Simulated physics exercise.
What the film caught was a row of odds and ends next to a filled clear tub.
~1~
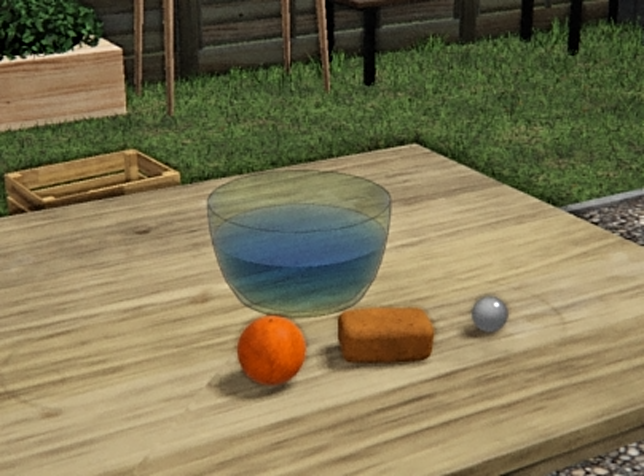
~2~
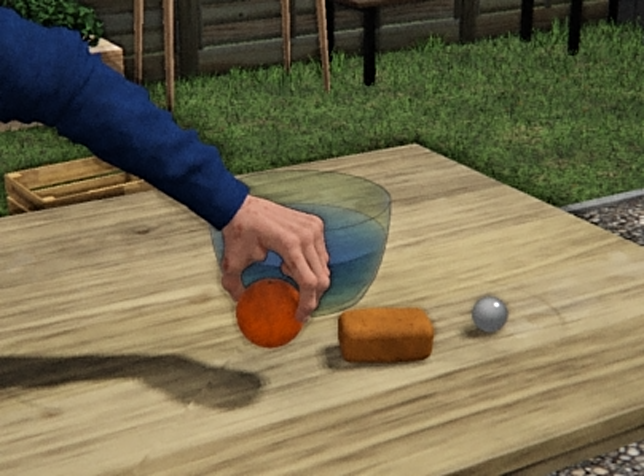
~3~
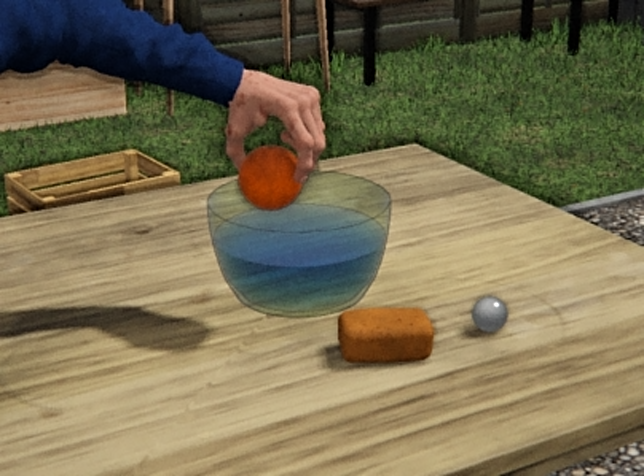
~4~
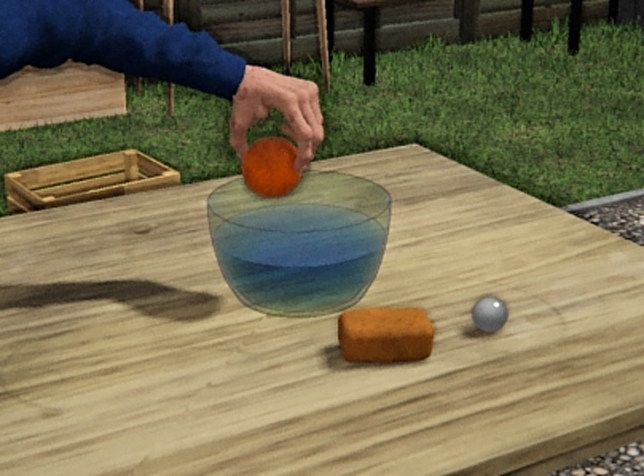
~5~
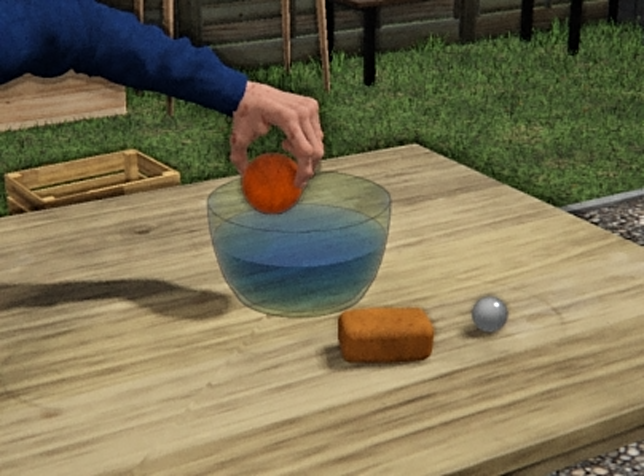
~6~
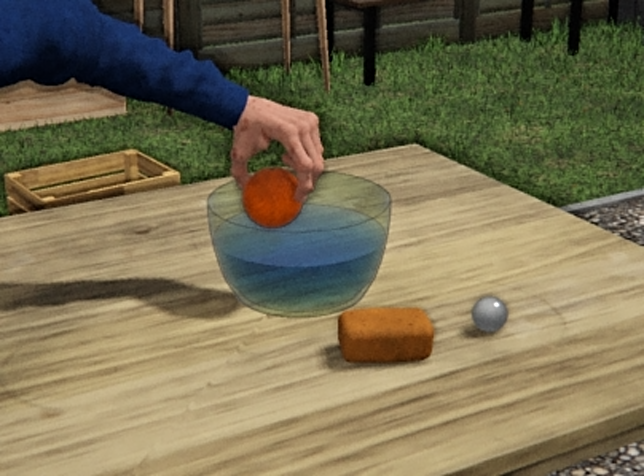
On a wooden table in a grassy yard, an orange, a brown bread roll and a small grey ball sit in front of a clear tub of water. A blue-sleeved arm reaches in from the left, and the hand picks up the orange, lifts it above the tub and lowers it to just over the water.
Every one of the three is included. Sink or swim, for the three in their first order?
Taking them in turn, the left one keeps afloat, the middle one keeps afloat and the right one goes under.
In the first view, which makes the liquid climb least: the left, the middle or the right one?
My answer: The item at the right end.
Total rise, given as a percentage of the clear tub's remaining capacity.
Estimate: Around 18 %.
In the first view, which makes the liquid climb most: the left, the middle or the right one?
That is the leftmost piece.
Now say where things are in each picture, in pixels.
In the first picture, the row from the left; orange (271, 350); bread roll (384, 335); steel ball (490, 314).
In the second picture, a hand picks up the orange; orange (270, 313); steel ball (490, 314).
In the third picture, it is carried over; orange (271, 177); bread roll (384, 335).
In the fourth picture, it is above the clear tub; orange (272, 167); steel ball (490, 314).
In the fifth picture, it comes down; orange (273, 183); bread roll (384, 335).
In the sixth picture, it is just over the surface; orange (273, 197); bread roll (384, 335); steel ball (490, 314).
Shortly, the orange bobs at the top.
Then, the bread roll bobs at the top.
At the finish, the steel ball ends at the bottom; afloat, orange and bread roll.
